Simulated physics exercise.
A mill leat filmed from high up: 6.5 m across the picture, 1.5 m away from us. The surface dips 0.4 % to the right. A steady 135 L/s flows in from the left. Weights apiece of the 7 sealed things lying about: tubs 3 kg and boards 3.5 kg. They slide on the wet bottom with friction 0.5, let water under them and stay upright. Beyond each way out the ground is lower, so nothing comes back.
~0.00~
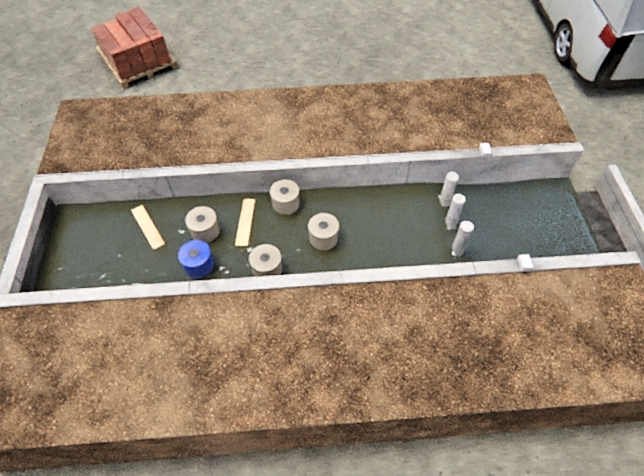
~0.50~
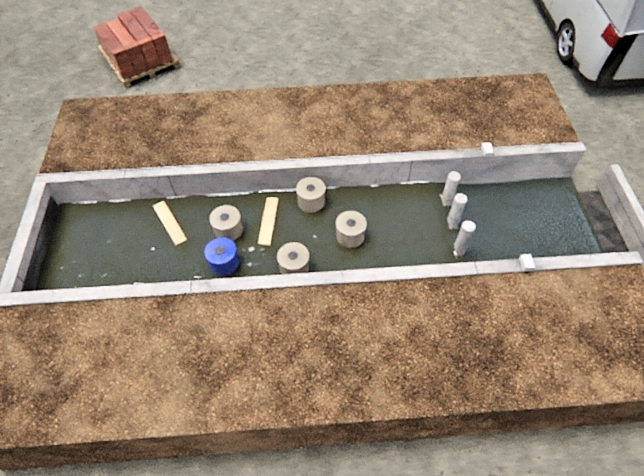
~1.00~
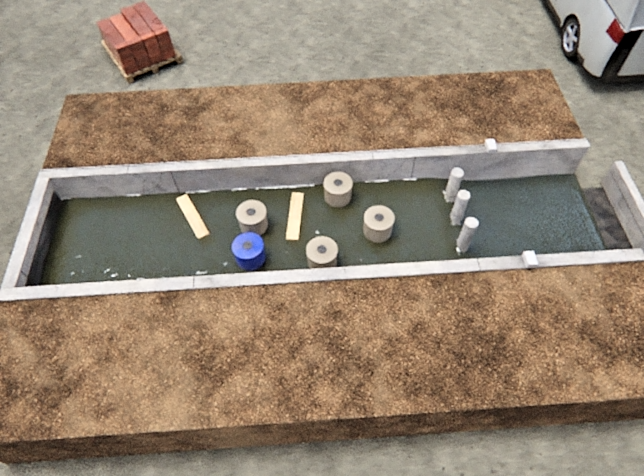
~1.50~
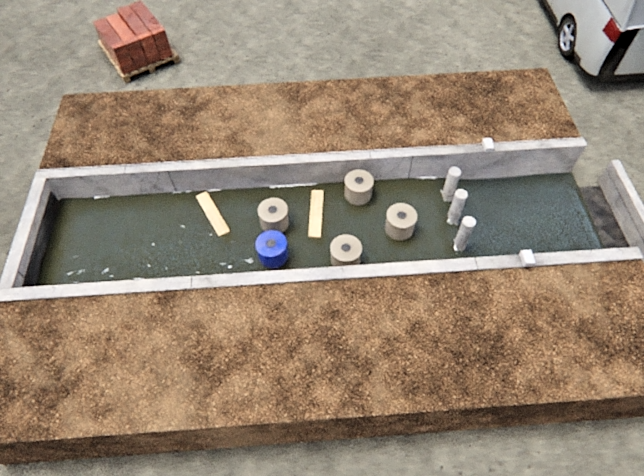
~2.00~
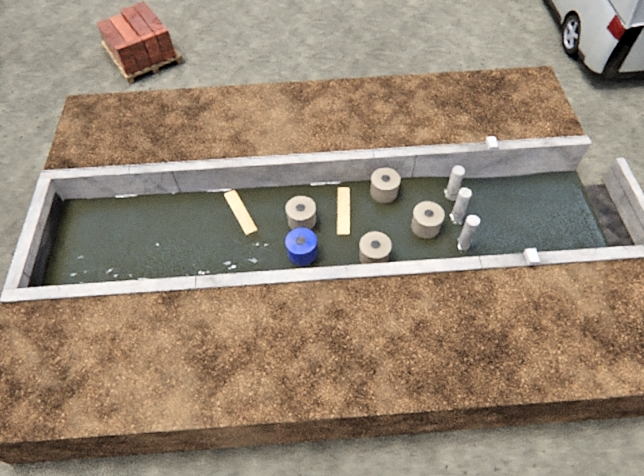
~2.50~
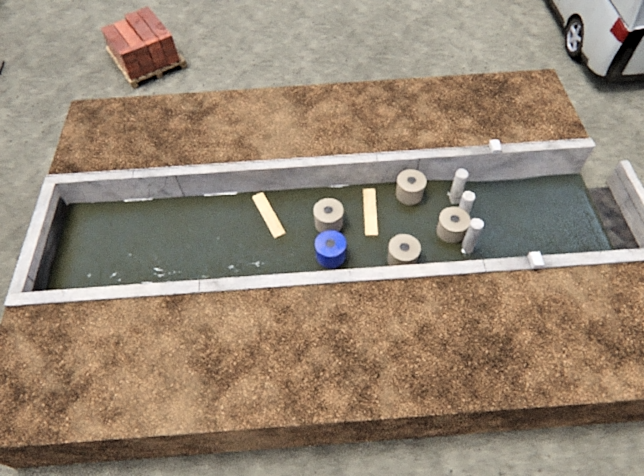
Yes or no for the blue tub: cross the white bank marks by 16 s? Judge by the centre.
The blue tub crosses.
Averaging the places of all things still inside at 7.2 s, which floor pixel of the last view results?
Near (438, 222).
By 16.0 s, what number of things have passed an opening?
I count 3.
After 3.5 s the blue tub is near (383, 240), 2.0 m from its start, afloat; 0 of 7 are over the mark; 7 afloat.
After 7.2 s the blue tub has gone out; 2 of 7 are over the mark; 5 afloat.
After 12.0 s the blue tub has gone out; 3 of 7 are over the mark; 4 afloat.
After 16.0 s the blue tub has gone out; 3 of 7 are over the mark; 4 afloat.
